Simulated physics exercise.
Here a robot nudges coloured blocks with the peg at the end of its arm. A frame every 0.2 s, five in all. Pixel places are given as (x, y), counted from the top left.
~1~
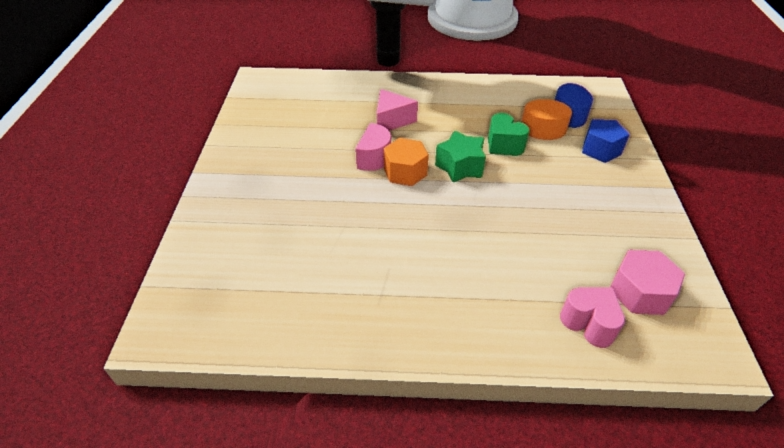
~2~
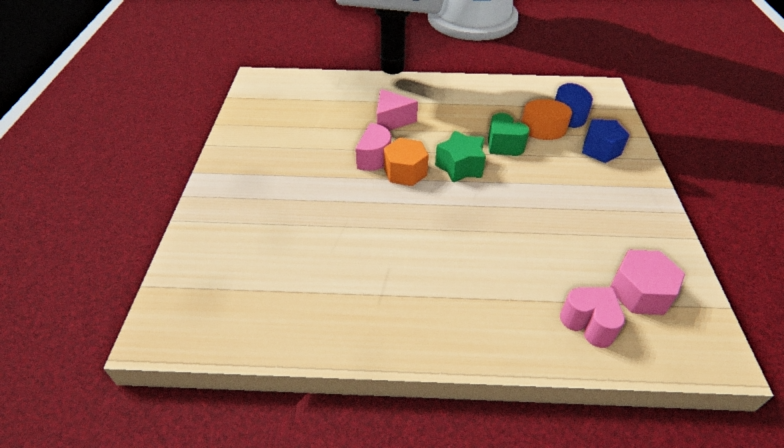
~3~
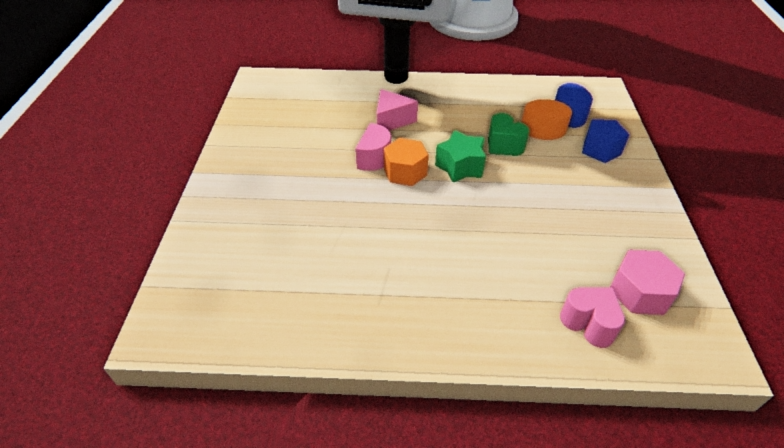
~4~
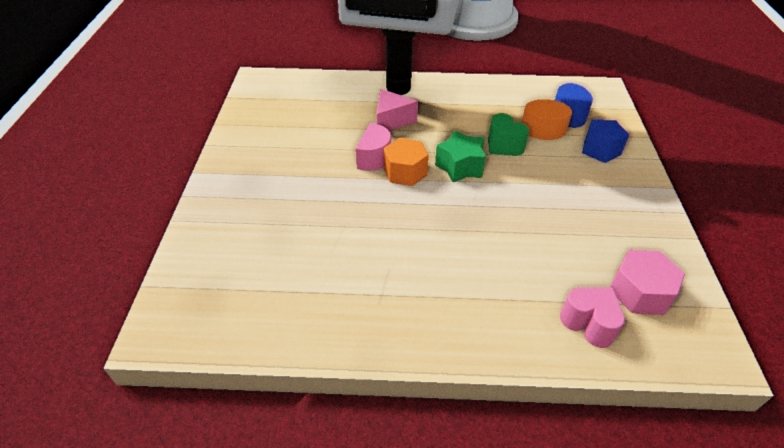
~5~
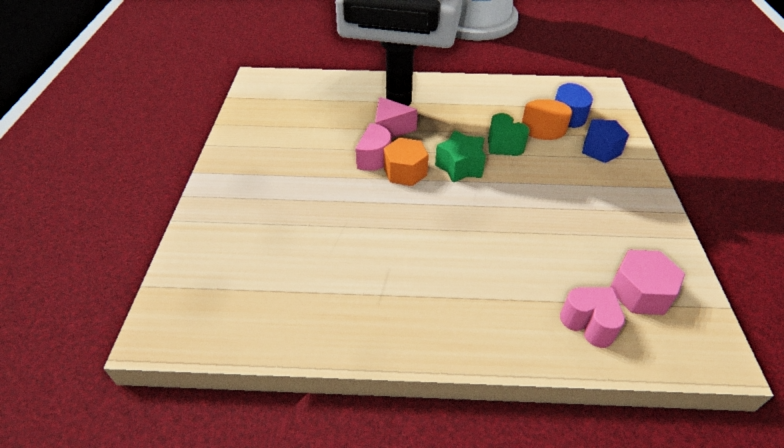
A black peg on a robot arm moves slowly toward the viewer over the far edge of a pale wooden board on red cloth, seen from above by a still camera. Pink, orange, green and blue blocks cluster along the board's far side, with a pink hexagon and heart near right. The peg reaches the pink triangle and nudges it slightly nearer, while the other blocks stay put.
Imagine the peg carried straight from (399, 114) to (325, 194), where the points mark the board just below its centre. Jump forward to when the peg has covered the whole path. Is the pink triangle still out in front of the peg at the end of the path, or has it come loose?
The block stays ahead.
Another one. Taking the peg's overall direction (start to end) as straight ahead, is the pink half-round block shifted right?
No - that is not the case.
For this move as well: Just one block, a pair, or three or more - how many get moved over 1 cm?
Blocks moved: Two.
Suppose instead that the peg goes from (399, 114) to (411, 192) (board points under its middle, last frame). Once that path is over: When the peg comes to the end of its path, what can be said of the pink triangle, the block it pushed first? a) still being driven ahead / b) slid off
b (slid off)
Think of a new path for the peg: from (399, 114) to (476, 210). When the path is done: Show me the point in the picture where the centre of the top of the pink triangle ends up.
About (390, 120).
On the path given first. One third of the way, peg (377, 126); pink half-round block (361, 152), turned 80° anticlockwise; pink triangle (359, 132), turned 20° clockwise.
Two thirds of the way, peg (352, 153); pink half-round block (352, 174); pink triangle (327, 157).
At the end, peg (323, 182); pink half-round block (348, 191), turned 180° anticlockwise; pink triangle (299, 191); orange hexagon still.
